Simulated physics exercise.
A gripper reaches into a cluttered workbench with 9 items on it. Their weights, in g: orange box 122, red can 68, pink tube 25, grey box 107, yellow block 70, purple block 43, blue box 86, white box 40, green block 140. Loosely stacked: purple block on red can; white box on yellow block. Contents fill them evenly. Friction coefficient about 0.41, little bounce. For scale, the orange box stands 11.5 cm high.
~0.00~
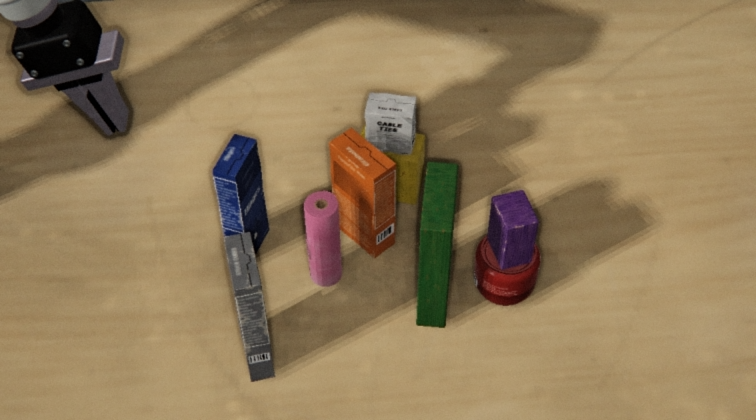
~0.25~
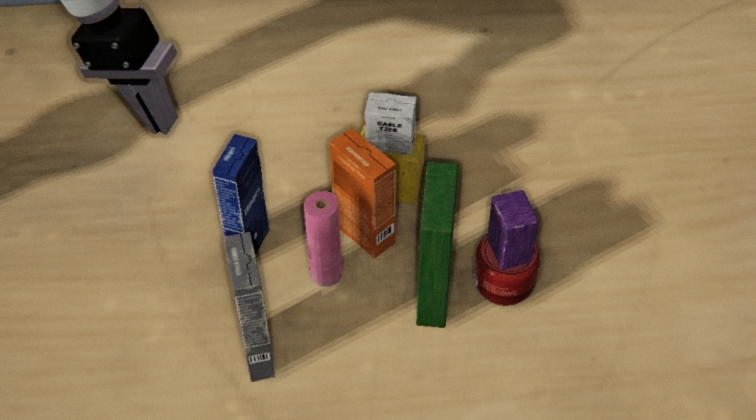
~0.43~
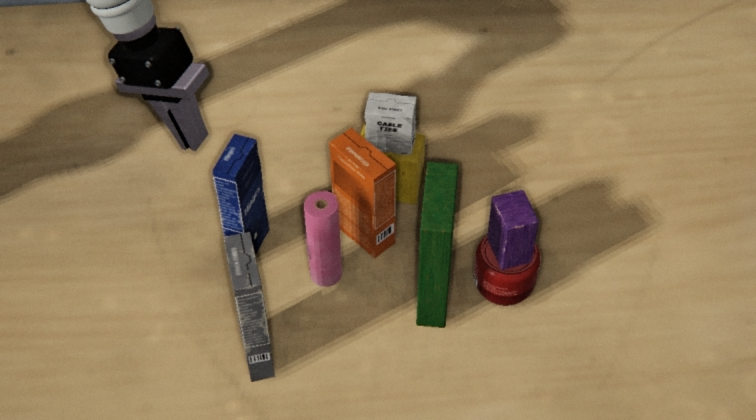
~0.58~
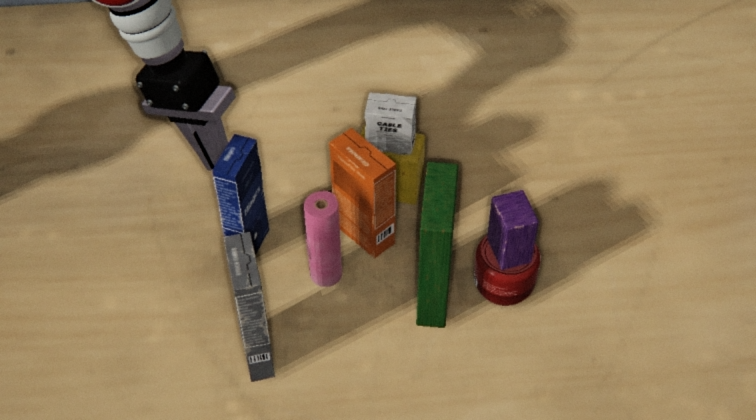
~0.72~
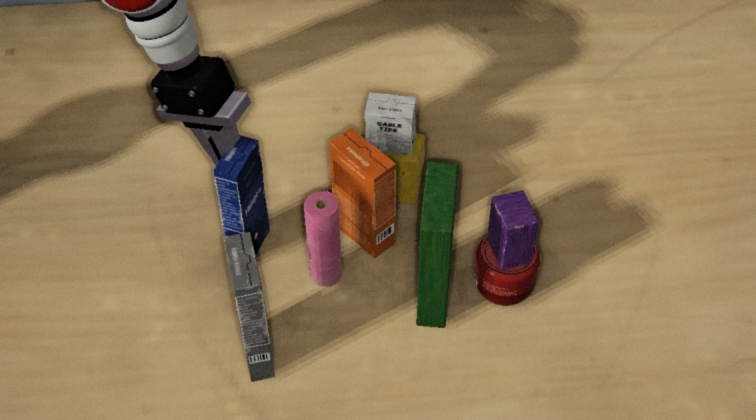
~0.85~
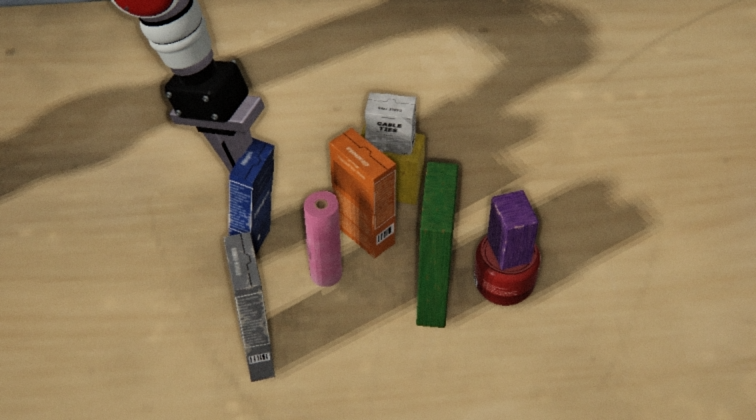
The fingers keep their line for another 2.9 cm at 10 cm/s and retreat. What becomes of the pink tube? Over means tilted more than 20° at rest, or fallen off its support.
The pink tube: Toppled.
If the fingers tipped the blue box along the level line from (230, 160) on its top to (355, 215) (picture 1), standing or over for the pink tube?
Pink tube down.
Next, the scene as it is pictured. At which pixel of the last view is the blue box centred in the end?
Around (275, 298).
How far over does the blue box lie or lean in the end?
Some 90° off upright.
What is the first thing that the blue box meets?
The pink tube.
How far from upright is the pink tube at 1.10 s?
Some 0° off upright.
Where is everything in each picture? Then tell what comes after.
The first picture shows gripper tip (107, 96), blue box (242, 202) not leaning; pink tube (324, 241).
The second picture shows gripper tip (156, 99), blue box (242, 202) not leaning; orange box (363, 195), red can (506, 269).
The third picture shows gripper tip (187, 116), blue box (242, 202) not leaning; grey box (250, 310), yellow block (390, 165).
The fourth picture shows gripper tip (213, 138), blue box (242, 202) not leaning; purple block (512, 230), white box (391, 124).
The fifth picture shows gripper tip (227, 143), blue box (243, 202) not leaning; green block (437, 248).
The sixth picture shows gripper tip (241, 148), blue box (251, 204) tipped 7°; pink tube (324, 241).
By 1.10 s, pink tube and blue box touch at 1.09 s; tilt blue box 28°.
By 1.40 s, green block and pink tube touch at 1.24 s; purple block and green block touch at 1.38 s; tilt pink tube 76°, blue box 68°, green block 15°.
By 1.85 s, red can and green block touch at 1.45 s; blue box and grey box touch at 1.77 s; tilt blue box 90°, pink tube 90°, green block 20°.
In the end blue box, pink tube and green block are over (lying or leaning past 20°); 6 still stand.
